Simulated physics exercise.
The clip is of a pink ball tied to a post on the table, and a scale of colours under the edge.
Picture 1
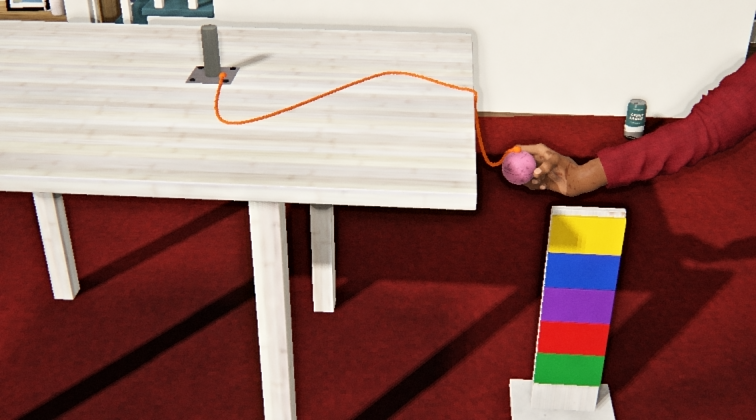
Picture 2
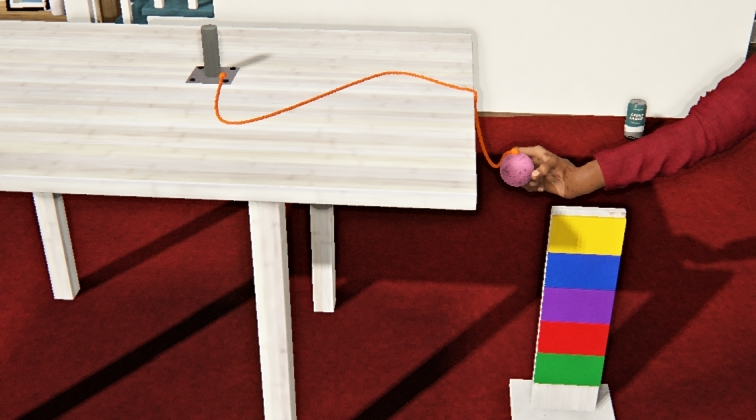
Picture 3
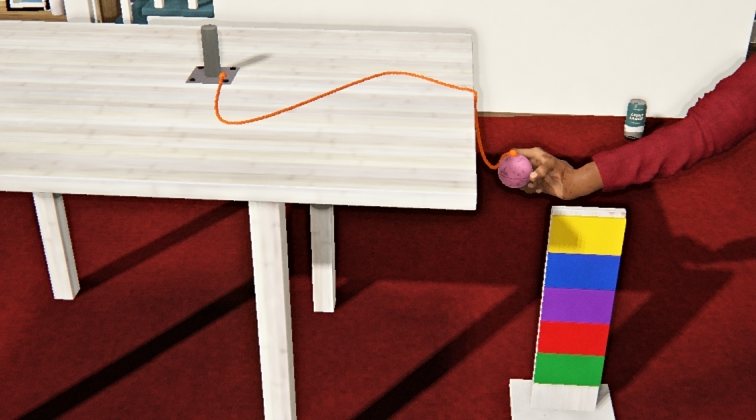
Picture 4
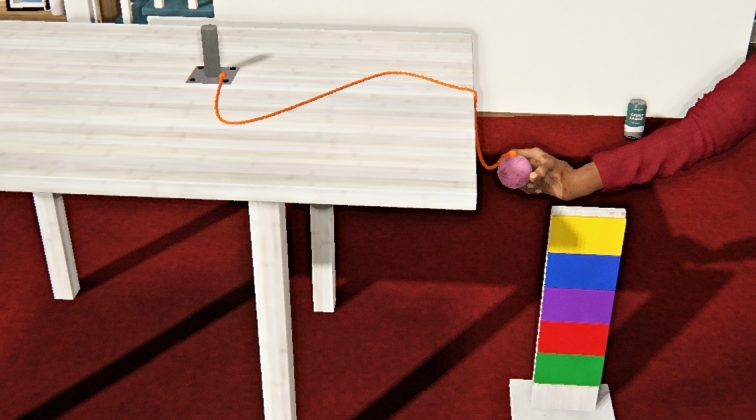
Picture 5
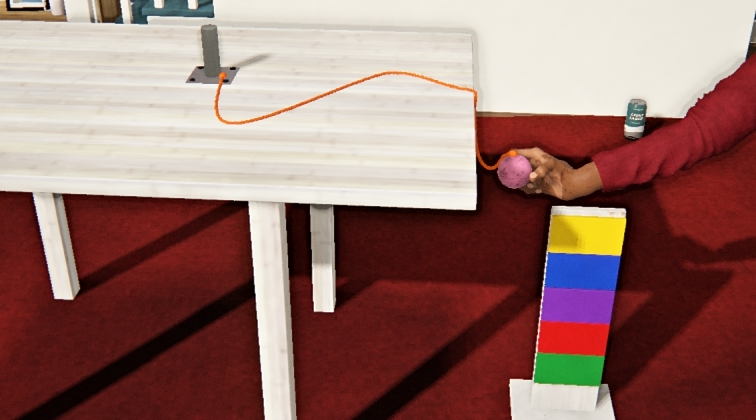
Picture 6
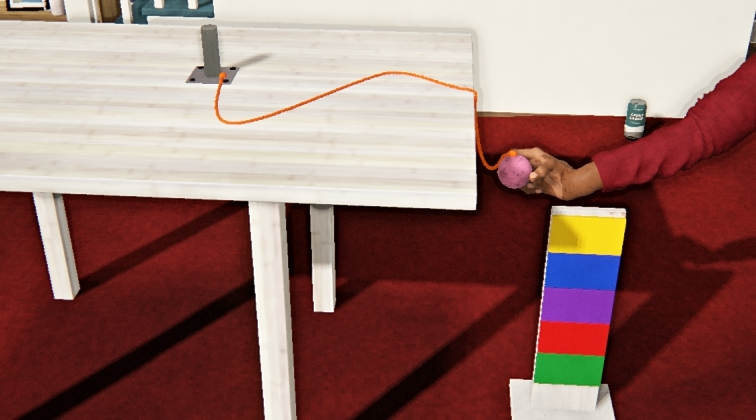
A hand held a pink ball, tied by an orange cord to a post on the table, just past the table's right edge near a colour scale, and it barely moved.
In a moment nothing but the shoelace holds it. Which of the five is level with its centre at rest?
Its centre hangs level with the green band.
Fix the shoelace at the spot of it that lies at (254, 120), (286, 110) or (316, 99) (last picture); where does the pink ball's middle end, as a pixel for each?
In that order: (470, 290), (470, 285) and (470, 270).
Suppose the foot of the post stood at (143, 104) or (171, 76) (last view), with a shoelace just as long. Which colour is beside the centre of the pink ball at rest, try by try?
One after the other, red; red.
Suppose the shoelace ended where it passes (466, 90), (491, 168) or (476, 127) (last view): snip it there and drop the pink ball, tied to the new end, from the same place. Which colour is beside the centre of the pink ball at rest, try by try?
Taking them in turn: Blue; red; purple.
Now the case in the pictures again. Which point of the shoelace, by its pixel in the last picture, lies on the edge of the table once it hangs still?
The one at (346, 86).
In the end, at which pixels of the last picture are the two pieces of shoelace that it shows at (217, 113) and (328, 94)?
They go to (310, 87) and to (448, 107).
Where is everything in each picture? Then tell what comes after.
Pink ball (519, 167); yellow (587, 236); blue (582, 273); purple (578, 307); red (573, 340); green (569, 371), in the first frame.
Pink ball (517, 170); shoelace through (218, 94) (254, 120) (333, 92) (409, 74) (476, 114), in the second frame.
Pink ball (515, 171), in the third frame.
Pink ball (515, 171); shoelace through (218, 94) (254, 120) (333, 92) (409, 74) (475, 114), in the fourth frame.
Pink ball (515, 171), in the fifth frame.
Pink ball (515, 171); shoelace through (218, 94) (254, 120) (333, 92) (409, 74) (475, 114), in the sixth frame.
Soon after, ball near (471, 343); level with red.
Then, ball near (455, 358); level with green.
At rest, ball near (456, 361); level with green. Its middle rests at the green band.
